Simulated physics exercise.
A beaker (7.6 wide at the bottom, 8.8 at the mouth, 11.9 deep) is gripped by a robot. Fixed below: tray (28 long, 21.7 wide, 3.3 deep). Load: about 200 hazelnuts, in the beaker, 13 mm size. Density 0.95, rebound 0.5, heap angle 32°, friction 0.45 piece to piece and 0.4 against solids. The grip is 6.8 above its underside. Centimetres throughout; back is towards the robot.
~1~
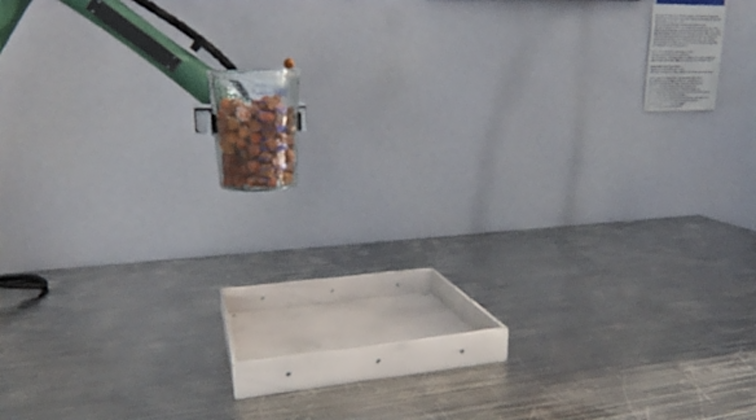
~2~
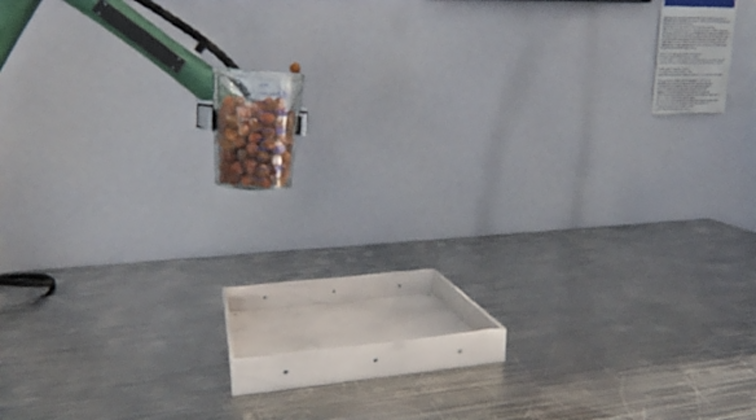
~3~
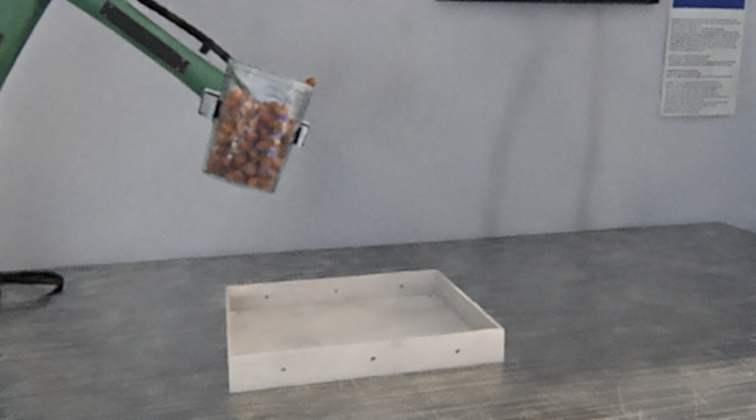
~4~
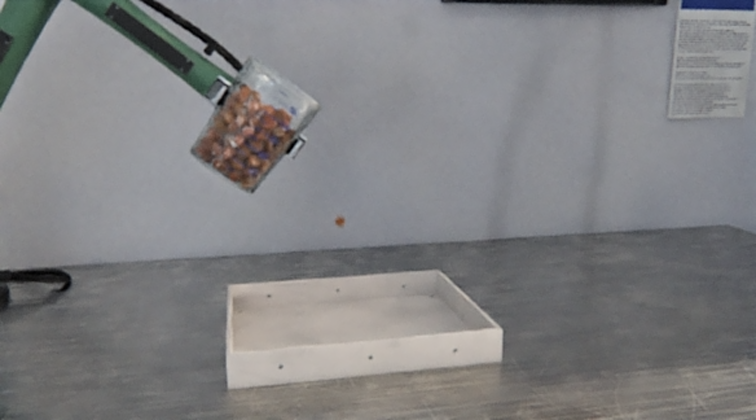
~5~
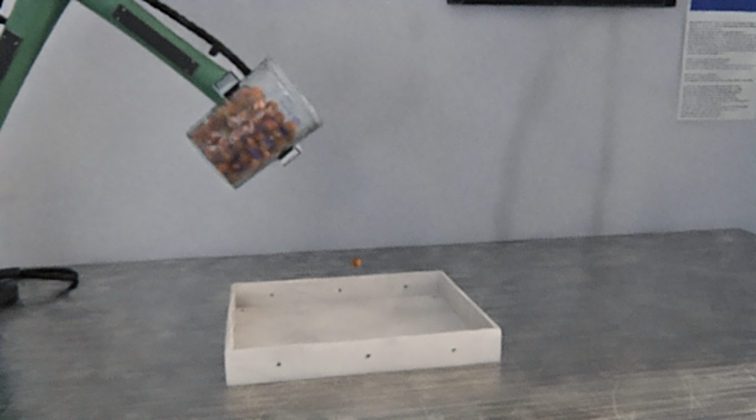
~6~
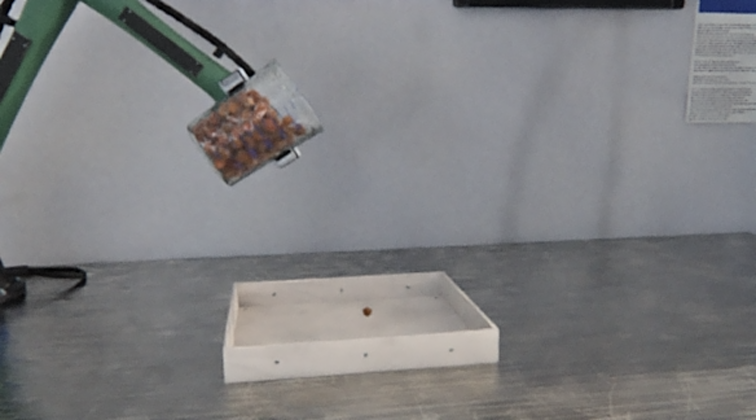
Against a plain grey wall, a green robot arm holds a clear beaker of hazelnuts above an empty, shallow white tray on a grey table. The arm tilts the beaker steeply to the right, and one nut drops from its rim into the tray while the others shift inside the beaker.
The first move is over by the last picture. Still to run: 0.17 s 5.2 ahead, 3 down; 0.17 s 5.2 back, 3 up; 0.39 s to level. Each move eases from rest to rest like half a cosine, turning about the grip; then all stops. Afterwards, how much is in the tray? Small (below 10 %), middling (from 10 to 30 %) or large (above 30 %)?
Answer: Small; below 10 % of the hazelnuts finish in the tray.
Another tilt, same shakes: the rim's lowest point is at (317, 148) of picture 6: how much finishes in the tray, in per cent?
About 15 per cent.
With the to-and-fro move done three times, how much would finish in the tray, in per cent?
Then about 5 per cent.
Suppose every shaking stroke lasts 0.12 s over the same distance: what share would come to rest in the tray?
Then about 5 per cent.
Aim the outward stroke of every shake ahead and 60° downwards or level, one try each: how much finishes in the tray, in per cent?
Some 0 and 5 per cent.
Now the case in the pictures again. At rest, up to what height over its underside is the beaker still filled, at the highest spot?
Roughly 11.0 cm.
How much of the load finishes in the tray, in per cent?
About 0 per cent.
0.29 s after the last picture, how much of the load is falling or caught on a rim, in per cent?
Some 1 per cent.
Then, 0.29 s later, tilted 57° forward, highest piece 26 above the table; 199 in the beaker, 1 in the tray, 2 in flight or on a rim.
Then, 0.58 s later, tilted 18° forward, highest piece 29 above the table; 197 in the beaker, 5 in the tray.
Then, 0.93 s later, level, highest piece 30 above the table; 197 in the beaker, 5 in the tray.
Then, 1.98 s later, level, highest piece 30 above the table; 197 in the beaker, 5 in the tray.
At rest, 197 in the beaker, 5 in the tray. That is 2 % in the tray.
